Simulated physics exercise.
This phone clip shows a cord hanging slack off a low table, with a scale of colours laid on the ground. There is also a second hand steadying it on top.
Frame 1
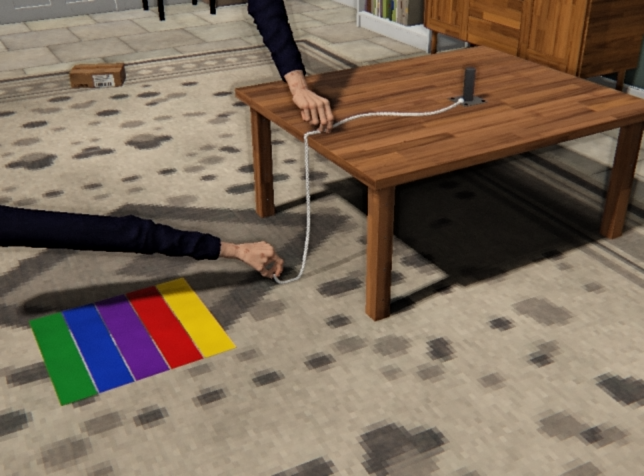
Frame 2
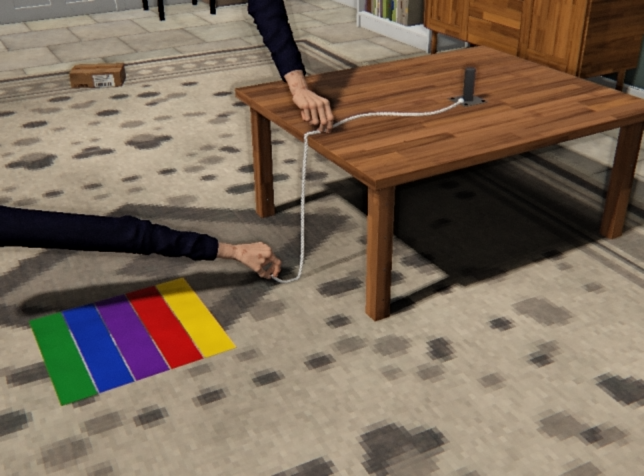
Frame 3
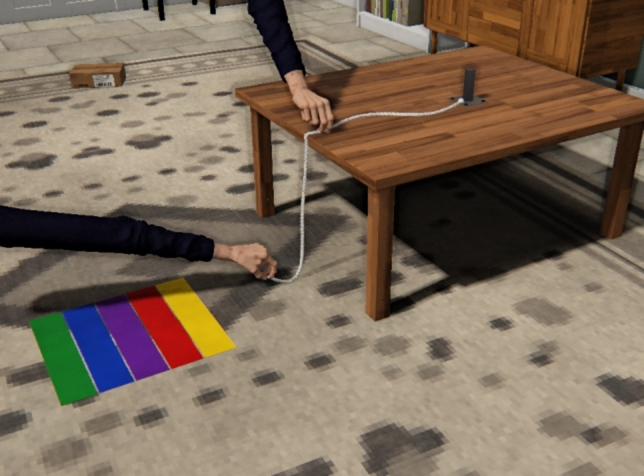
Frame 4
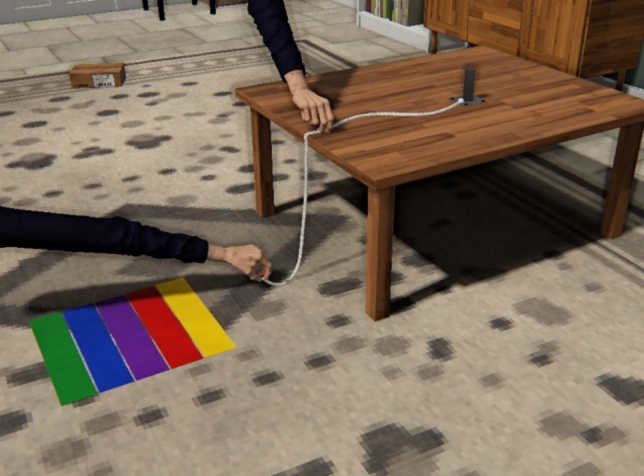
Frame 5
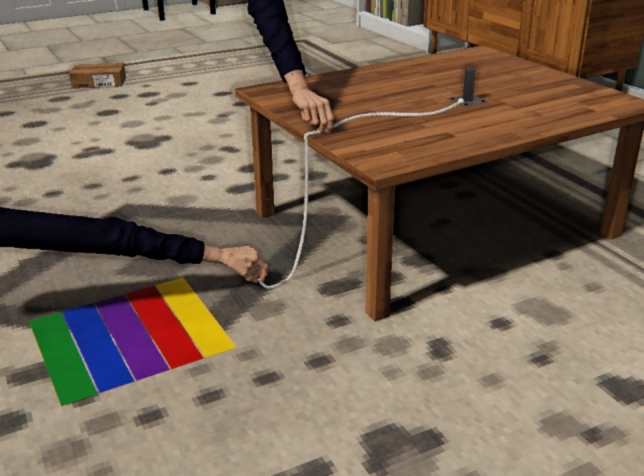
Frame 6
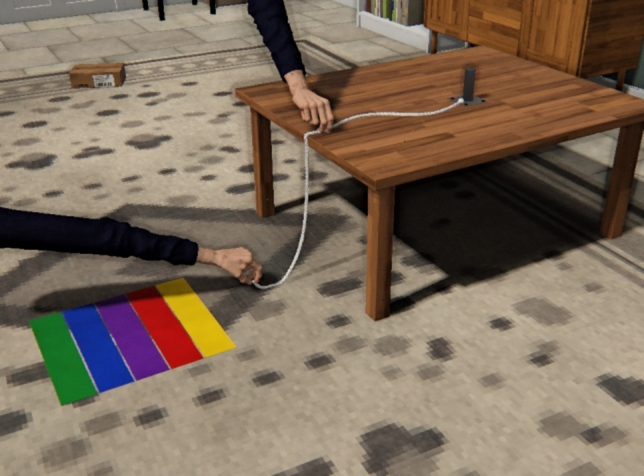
We see one hand resting on a white cord at the edge of a low wooden table, while another hand near the floor holds its hanging end and shifts slightly left, beside a mat of coloured stripes.
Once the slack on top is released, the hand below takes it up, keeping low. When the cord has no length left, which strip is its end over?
The red strip.
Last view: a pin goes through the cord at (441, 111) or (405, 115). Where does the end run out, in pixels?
Respectively, (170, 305) and (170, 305).
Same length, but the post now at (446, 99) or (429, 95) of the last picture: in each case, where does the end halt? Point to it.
Near (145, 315), then near (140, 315).
Soon after, end near (221, 290); short of the strips.
After that, end near (184, 301); over yellow.
At the stop, end near (163, 308); over red. It halts on the red strip.
